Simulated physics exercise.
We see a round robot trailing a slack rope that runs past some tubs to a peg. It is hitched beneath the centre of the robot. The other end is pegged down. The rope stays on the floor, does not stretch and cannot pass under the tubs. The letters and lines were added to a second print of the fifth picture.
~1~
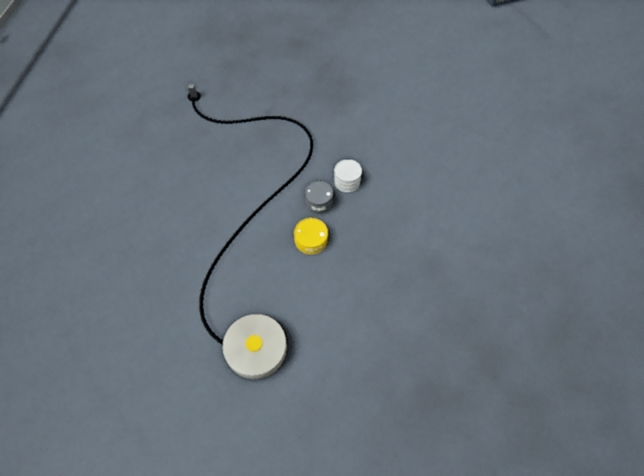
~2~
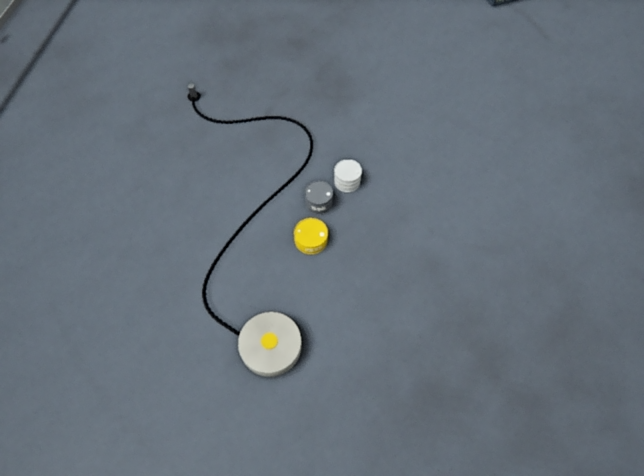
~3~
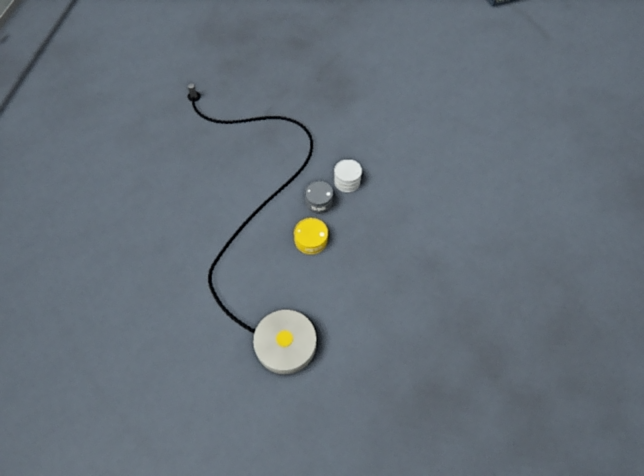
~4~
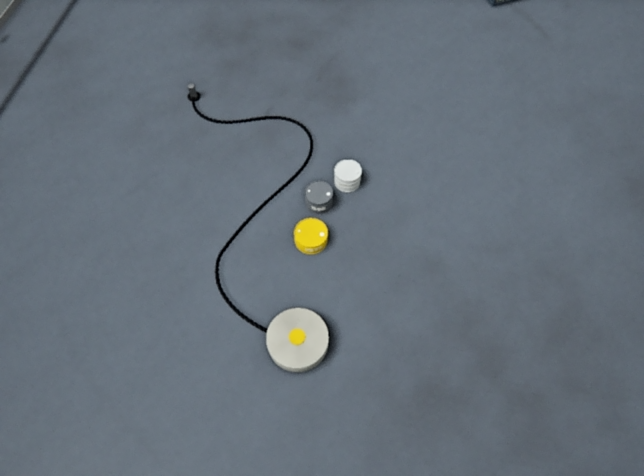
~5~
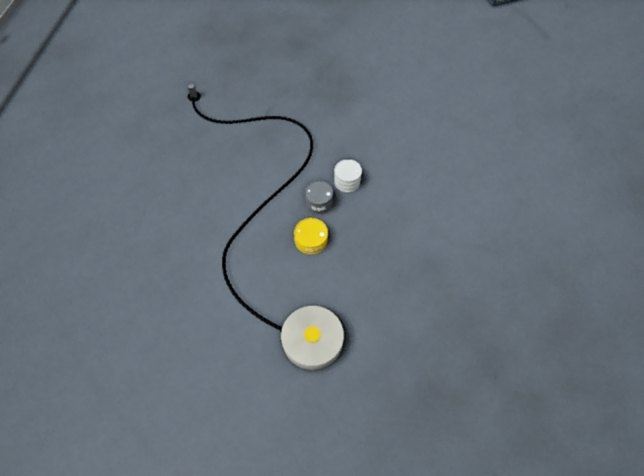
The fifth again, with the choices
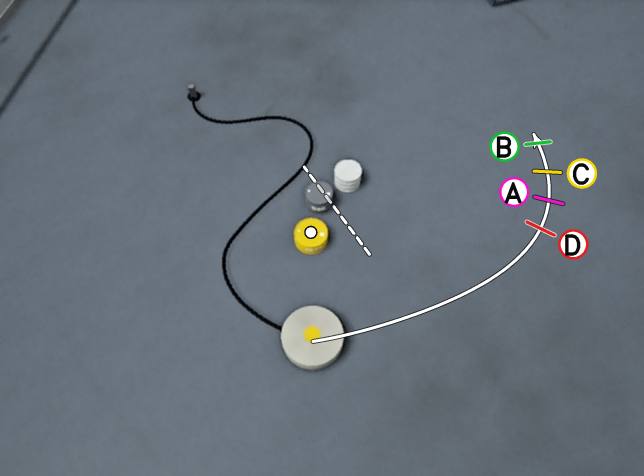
Round pale robot with a yellow centre sliding slowly right, trailing a curving black cord, below still yellow, grey and white tubs.
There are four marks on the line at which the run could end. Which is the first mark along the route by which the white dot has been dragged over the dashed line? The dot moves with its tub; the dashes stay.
Mark C.
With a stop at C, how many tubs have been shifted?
Two.
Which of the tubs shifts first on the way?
The yellow tub.
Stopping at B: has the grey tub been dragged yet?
Yes.
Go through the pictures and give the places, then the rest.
White tub (348, 176); yellow tub (311, 236); robot (255, 347), in the first frame.
Robot (270, 345); white tub (348, 176), in the second frame.
Robot (285, 342); peg (193, 91), in the third frame.
Robot (298, 340); white tub (348, 176), in the fourth frame.
Robot (313, 338); peg (193, 91); grey tub (319, 198); white tub (348, 176), in the fifth frame.
On the marked copy, A at (549, 200); B at (538, 143); C at (547, 172); D at (540, 228); the dashed line at (335, 208); the route from (313, 342) via (503, 271) to (534, 134); the white dot at (311, 232).
Taking C. A third of the way, robot (437, 303); yellow tub (311, 236).
Two thirds of the way, robot (532, 242); yellow tub (311, 236).
When it is over, robot (551, 166); grey tub (318, 190); yellow tub (340, 208); the dot on the yellow tub is over the dashed line.
As for the rest, A leaves the dotted tub short, at (328, 218); B does it too, but is farther than needed; D leaves the dotted tub short, at (315, 230).
